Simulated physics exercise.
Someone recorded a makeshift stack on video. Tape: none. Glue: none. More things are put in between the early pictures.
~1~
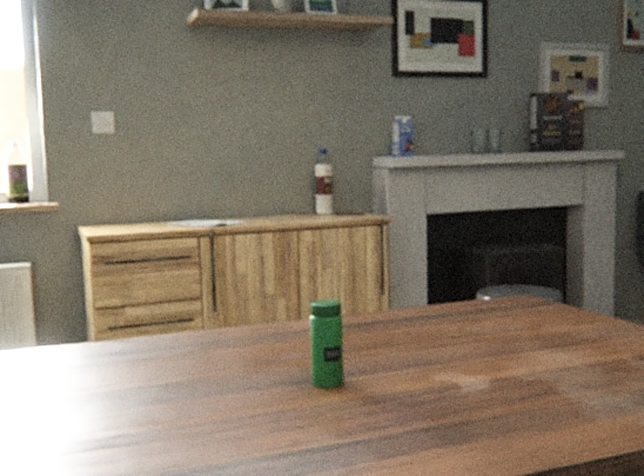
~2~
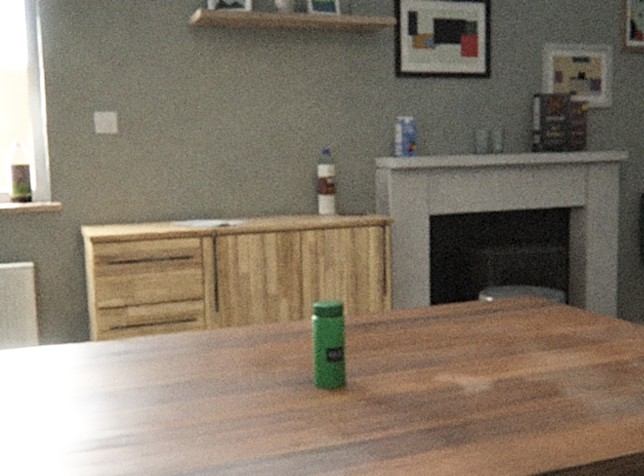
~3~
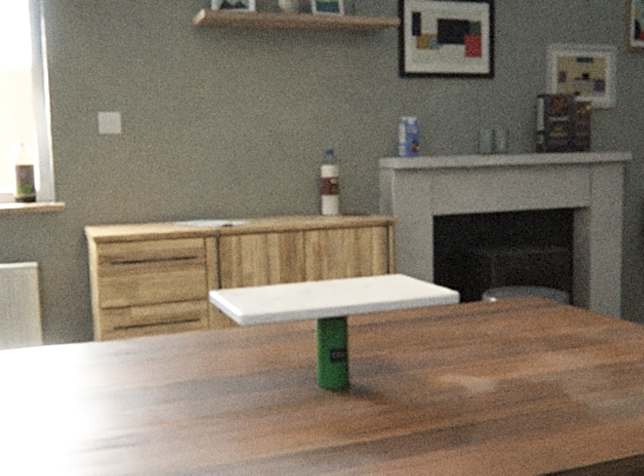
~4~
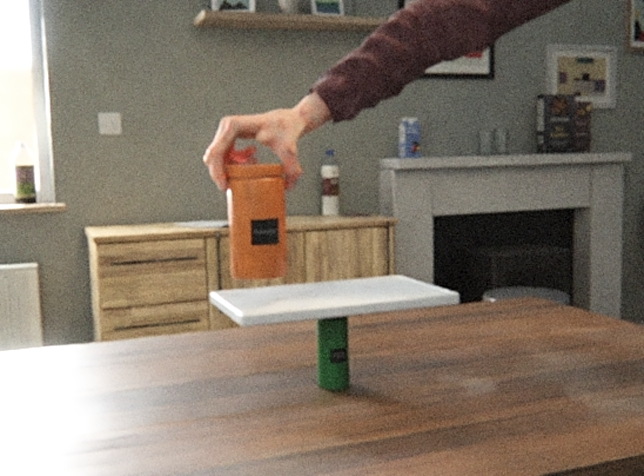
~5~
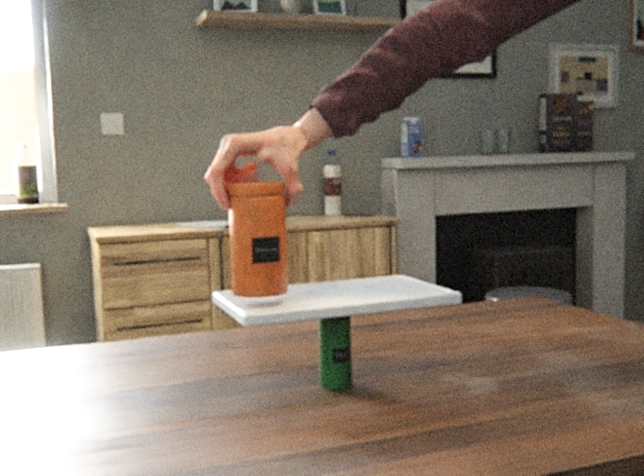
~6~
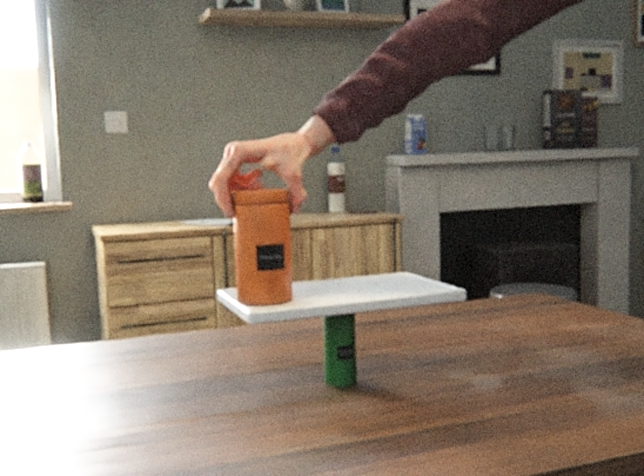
The clip opens on a green container standing on a wooden table, and then a flat white lid appears balanced across its top. A hand reaches in from the right, lowers an orange jar onto the lid's left side, and keeps hold of it there.
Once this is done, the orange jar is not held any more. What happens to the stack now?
Most likely it does not remain standing.
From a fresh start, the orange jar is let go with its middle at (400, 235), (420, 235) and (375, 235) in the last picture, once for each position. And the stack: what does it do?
Try one: Collapse; try two: Collapse; try three: Collapse.
Then, 0.40 s after the last picture, orange jar now fallen; white lid tipped 57° from how it was.
Then, 0.70 s after the last picture, white lid tipped 58° from how it was; green shaker tipped 6° from how it was.
Then, 0.90 s after the last picture, white lid now fallen; green shaker on its side.
Then, 1.10 s after the last picture, green shaker now fallen.
By the end, fallen, white lid, green shaker and orange jar. The stack loses its balance.
